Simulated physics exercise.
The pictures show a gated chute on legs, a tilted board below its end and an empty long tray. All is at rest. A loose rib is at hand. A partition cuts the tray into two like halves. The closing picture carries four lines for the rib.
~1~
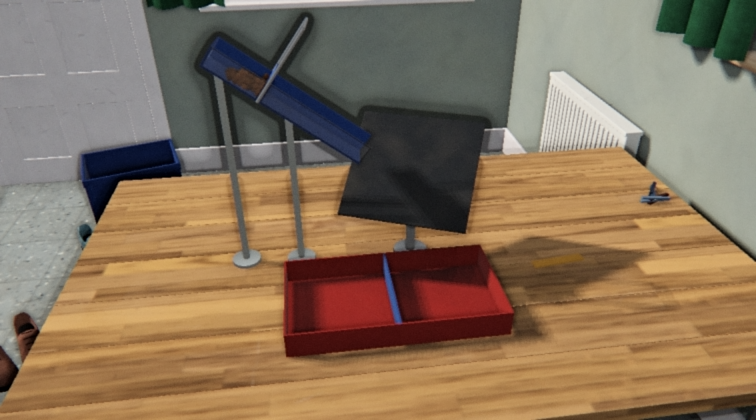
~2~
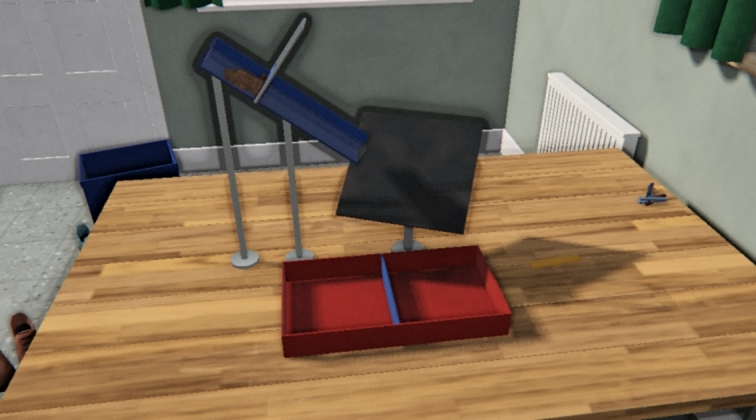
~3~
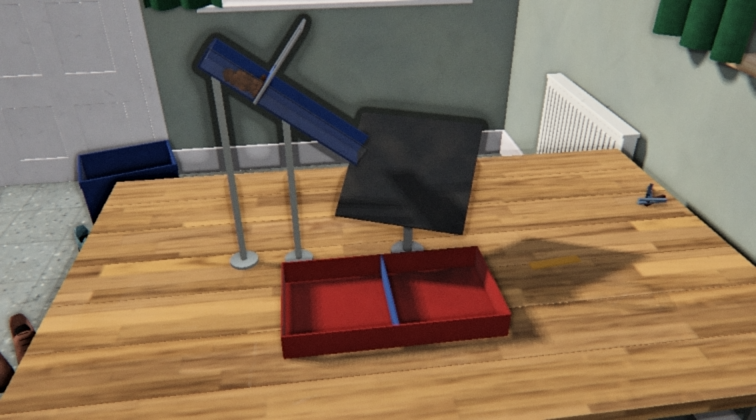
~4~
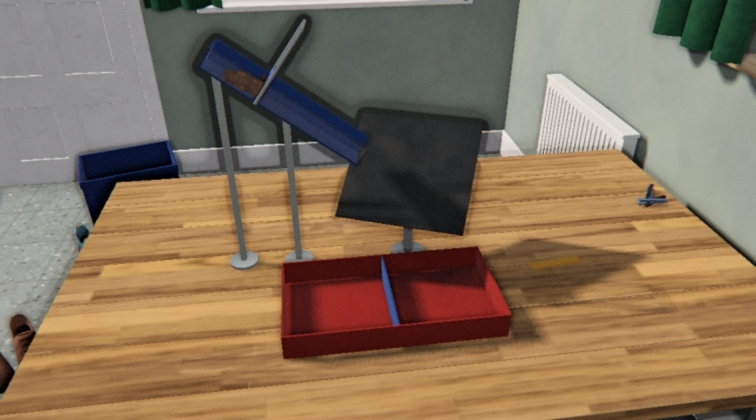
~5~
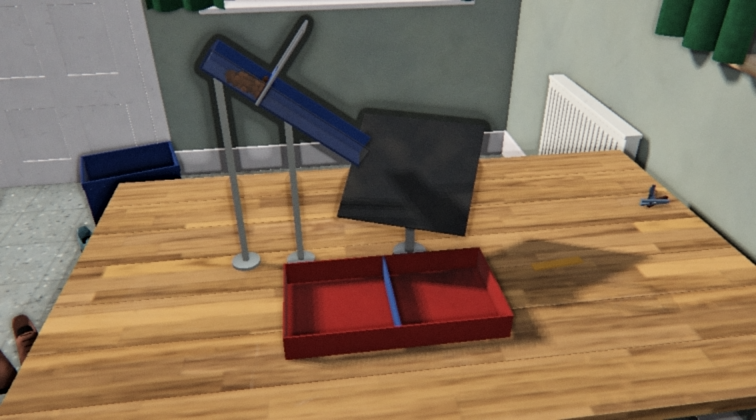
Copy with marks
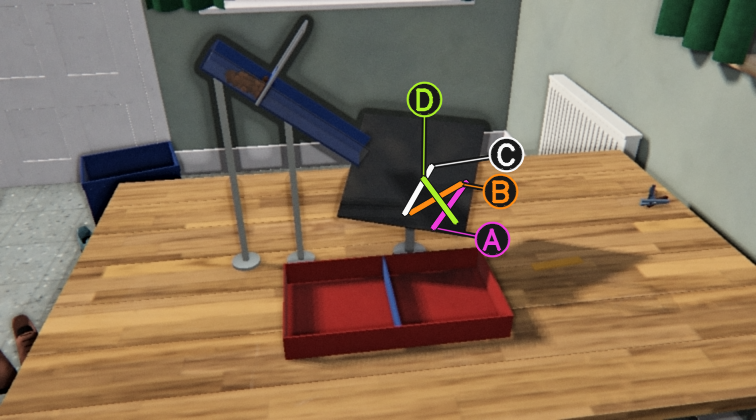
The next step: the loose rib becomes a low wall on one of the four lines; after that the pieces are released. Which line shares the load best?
It is B.
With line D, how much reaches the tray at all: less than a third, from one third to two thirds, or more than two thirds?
It is more than two thirds.
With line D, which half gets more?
The right half.
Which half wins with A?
Right.
On the marked copy, line A from (466, 182) to (433, 227); line B from (460, 184) to (410, 212); line C from (431, 166) to (404, 213); line D from (423, 178) to (455, 221).
With A, of what is caught, a small part in the left half, most in the right.
With B, of what is caught, about half in the left half, about half in the right.
With C, of what is caught, most in the left half, about a quarter in the right.
With D, of what is caught, a small part in the left half, most in the right.
